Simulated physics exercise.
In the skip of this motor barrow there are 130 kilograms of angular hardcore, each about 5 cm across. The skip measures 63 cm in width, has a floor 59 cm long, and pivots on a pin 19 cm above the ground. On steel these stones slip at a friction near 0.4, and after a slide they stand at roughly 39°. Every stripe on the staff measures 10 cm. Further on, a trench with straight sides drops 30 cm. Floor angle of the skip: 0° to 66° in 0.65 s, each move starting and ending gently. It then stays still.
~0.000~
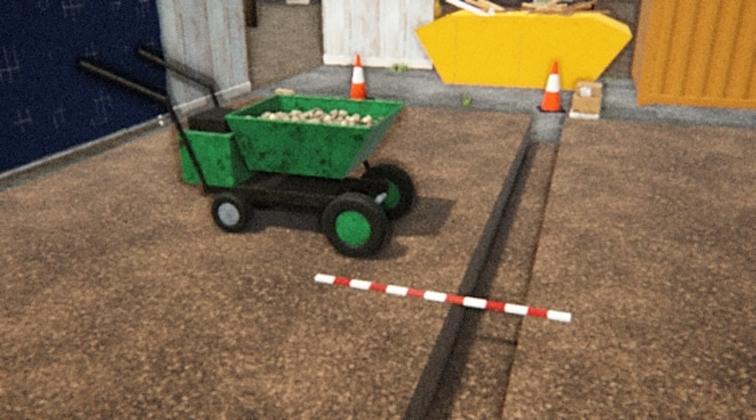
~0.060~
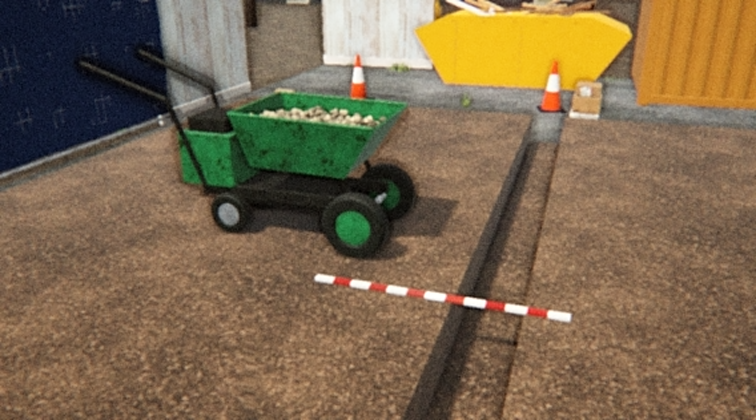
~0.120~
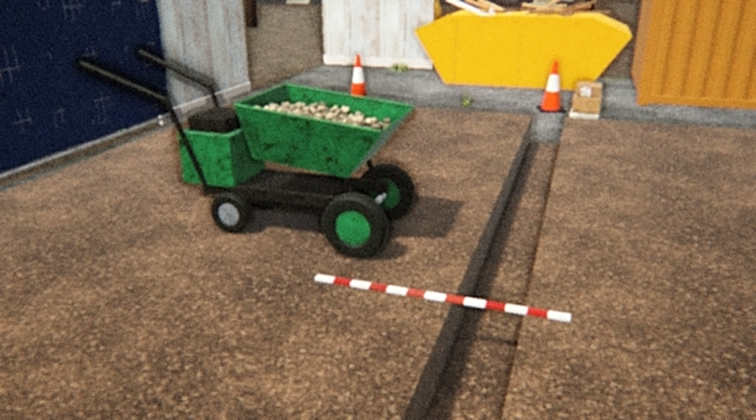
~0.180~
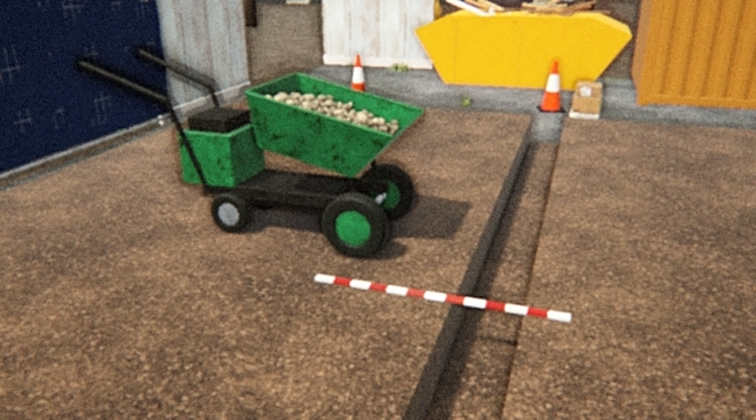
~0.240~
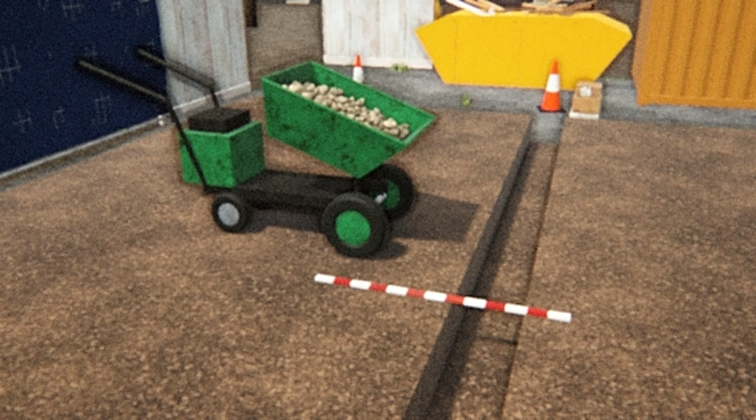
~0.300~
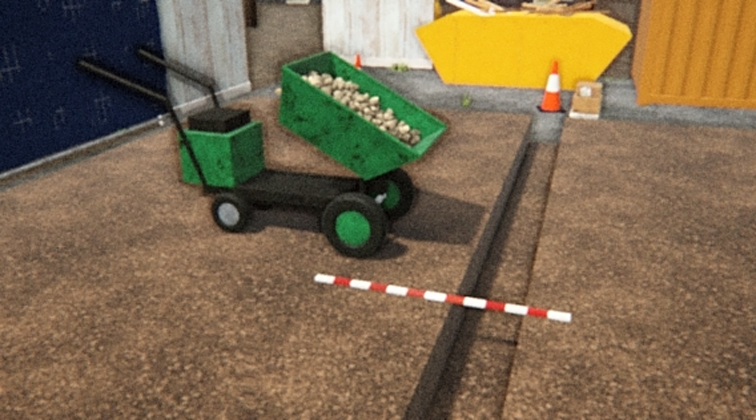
A yard of rough brown ground is seen from a raised, steady view, with a trench running away through it. A green dumper loaded with pale stones stands on the left, a red-and-white staff lies across the trench in front, and orange cones, a yellow container and an orange one stand behind. The dumper's skip tilts gradually toward the right, its rear rising, while its wheels stay still.
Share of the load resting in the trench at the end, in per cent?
52 per cent.
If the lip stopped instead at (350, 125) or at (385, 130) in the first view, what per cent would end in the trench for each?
I'd say some 55 per cent and some 35 per cent.
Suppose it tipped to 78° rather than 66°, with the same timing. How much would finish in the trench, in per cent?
About 80 per cent would end up in the trench.
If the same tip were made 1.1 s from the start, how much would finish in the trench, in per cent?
It would be near 45 percent.
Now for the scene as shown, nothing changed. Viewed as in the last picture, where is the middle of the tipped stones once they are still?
Resting centre: About (512, 291).
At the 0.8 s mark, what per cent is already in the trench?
Around 15 per cent of it, at that instant.
After 0.5 s the floor is at 56°; 100 % in the skip; the foremost stones are at (441, 172).
After 0.8 s the floor is at 66°; 82 % in the skip, 1 % short of the trench, 17 % in the trench; the foremost stones are at (524, 269).
After 1.1 s the floor is at 66°; 45 % in the skip, 1 % short of the trench, 41 % in the trench, 13 % past the trench; the foremost stones are at (641, 274).
After 3.0 s the floor is at 66°; 35 % in the skip, 52 % in the trench, 13 % past the trench; the foremost stones are at (721, 280).
